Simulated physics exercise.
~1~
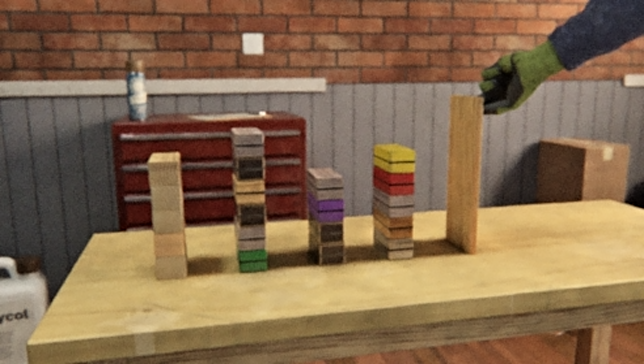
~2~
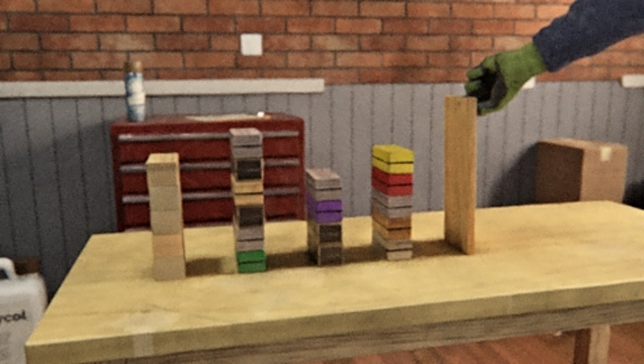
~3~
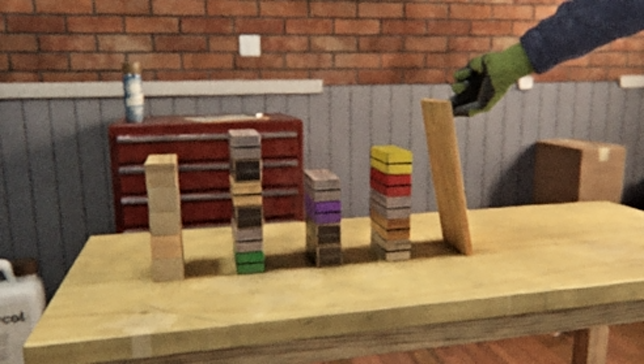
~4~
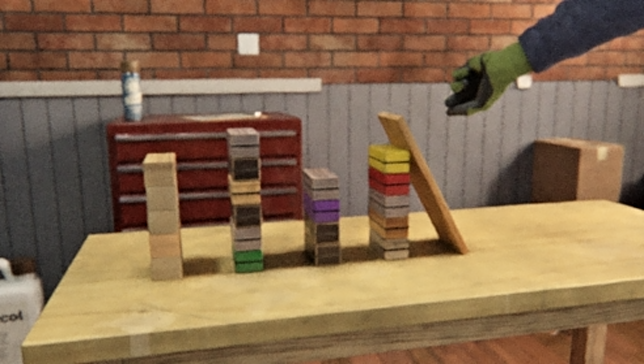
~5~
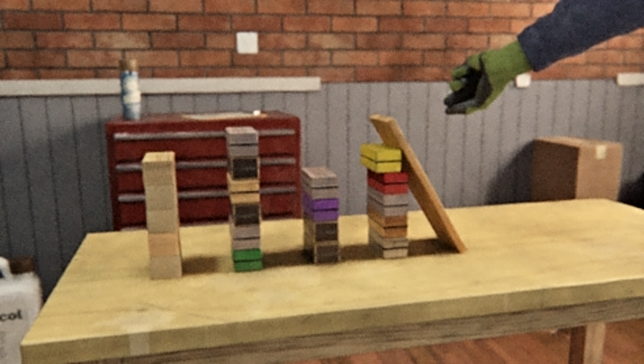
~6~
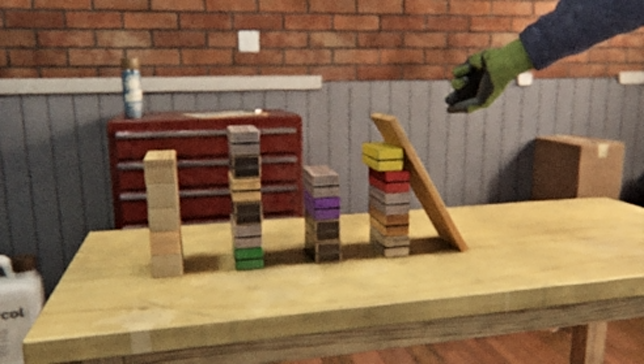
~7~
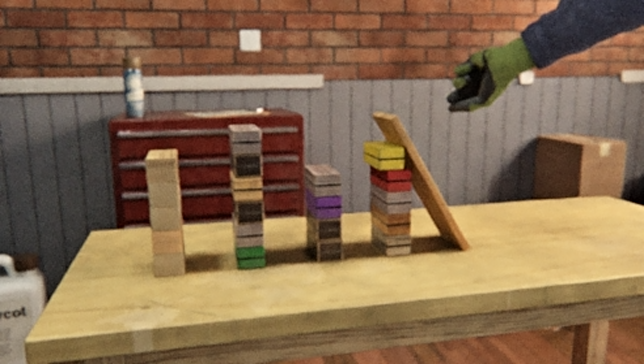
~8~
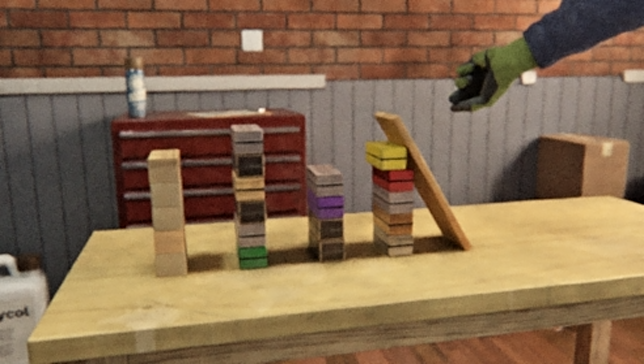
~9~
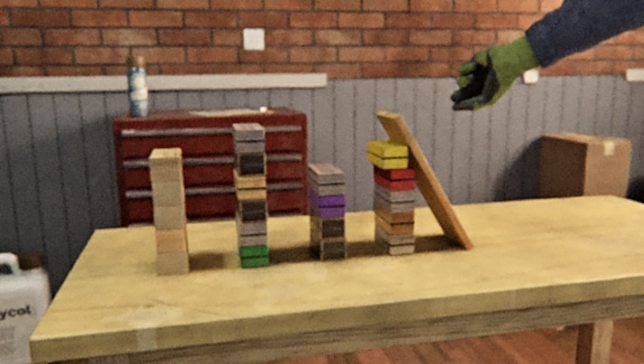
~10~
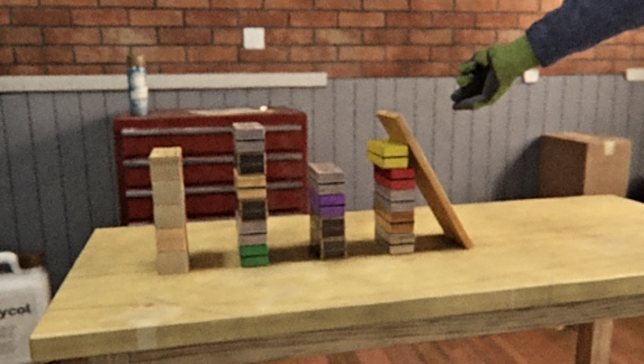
In a workshop with a brick wall above grey panelling, a slightly swaying view faces a pale wooden table with a red tool chest behind it. Four separate stacks of blocks stand in a row, the leftmost plain wood, the others mixing grey, green, purple, red and yellow, with an upright board at the right end. A green-gloved hand pushes the board's top leftward, then stops as it tips. The board falls against the nearest stack and nudges its yellow top slightly left. It stays leaning there, and every stack remains standing.
